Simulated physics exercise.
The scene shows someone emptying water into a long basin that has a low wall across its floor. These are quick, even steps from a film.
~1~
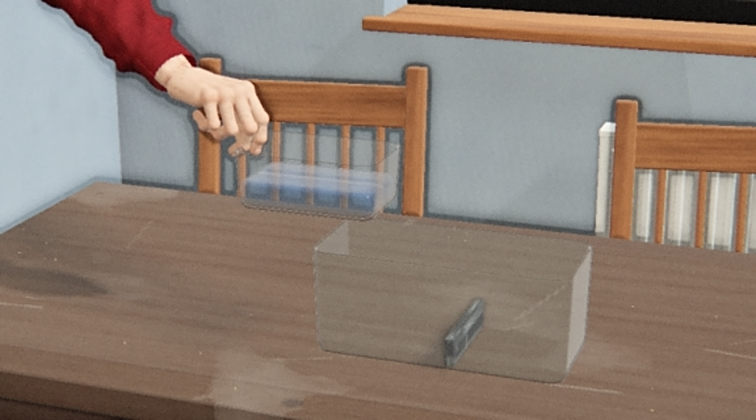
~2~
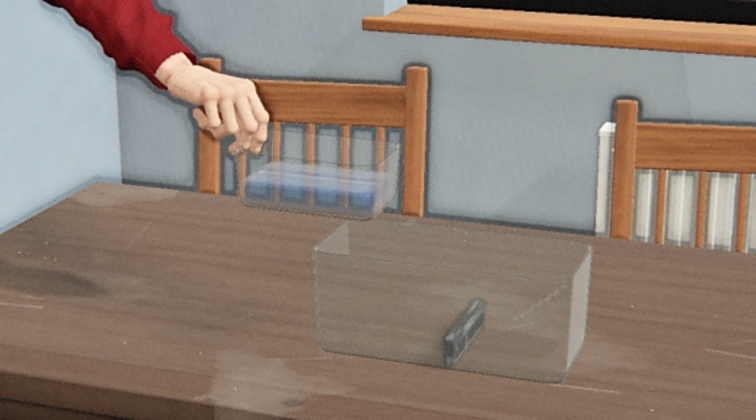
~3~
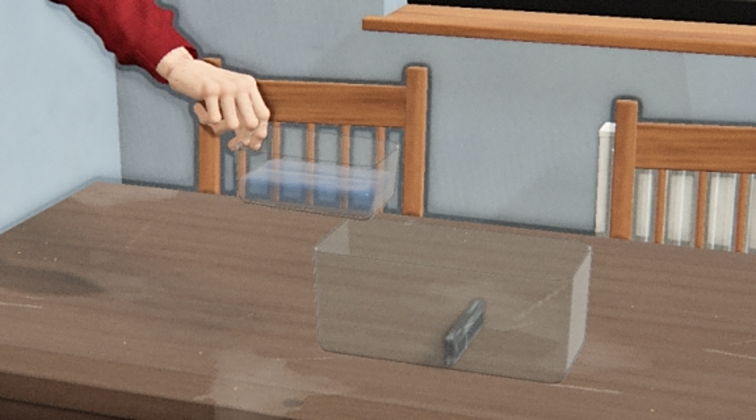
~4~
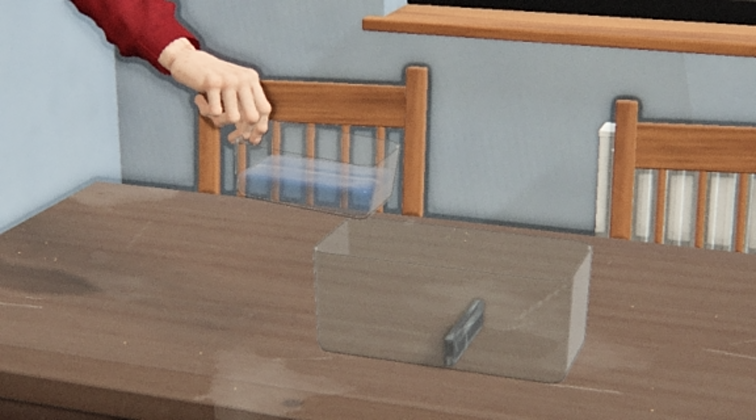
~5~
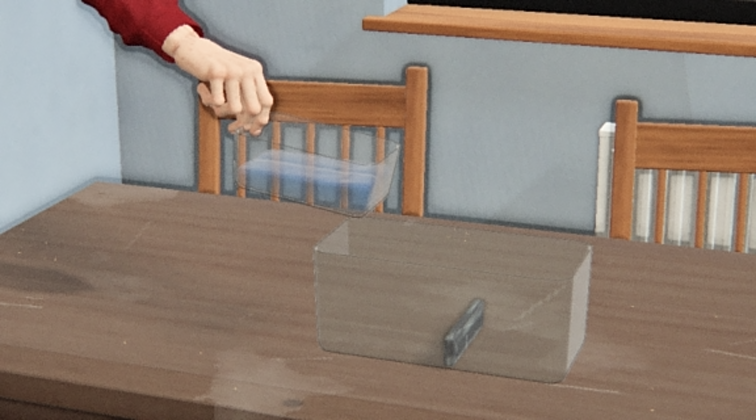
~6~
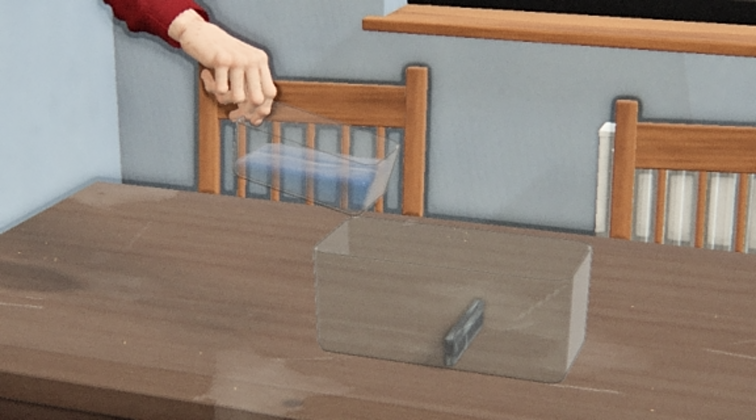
At a brown wooden table with slatted chairs behind it, a red-sleeved hand holds a small clear container of blue water, level at first, beyond a long clear basin with a low dark wall across its floor. The hand rises slightly, and the container tilts gradually to the right.
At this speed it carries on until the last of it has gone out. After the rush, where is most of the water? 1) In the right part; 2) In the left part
Answer: 2.
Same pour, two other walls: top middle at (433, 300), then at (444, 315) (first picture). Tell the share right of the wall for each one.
The first gives 85 %, the second 75 %.
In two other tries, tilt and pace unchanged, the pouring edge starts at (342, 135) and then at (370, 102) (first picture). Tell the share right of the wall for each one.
Roughly 5 per cent, and 10 per cent.
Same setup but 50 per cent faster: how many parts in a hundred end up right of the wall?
Around 50 percent ends up there.
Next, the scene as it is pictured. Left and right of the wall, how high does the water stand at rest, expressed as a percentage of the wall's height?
Left part: 50 per cent; right part: 20.
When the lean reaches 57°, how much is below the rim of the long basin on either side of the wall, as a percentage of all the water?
Left side around 10 per cent; right side around 0 per cent.
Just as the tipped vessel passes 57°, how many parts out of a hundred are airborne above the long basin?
About 30 per cent.
A moment on, the tilt is 57° and 62 per cent is still to pour, 8 is left of the wall and 0 right of it.
Next, the tilt is 86° and 18 per cent is still to pour, 46 is left of the wall and 21 right of it.
Then the tilt is 94° and 2 per cent is still to pour, 70 is left of the wall and 25 right of it.
Later the tilt is 94° and 0 per cent is still to pour, 74 is left of the wall and 26 right of it.
At rest 74 per cent lies left of the wall, 26 right of it and 1 outside.
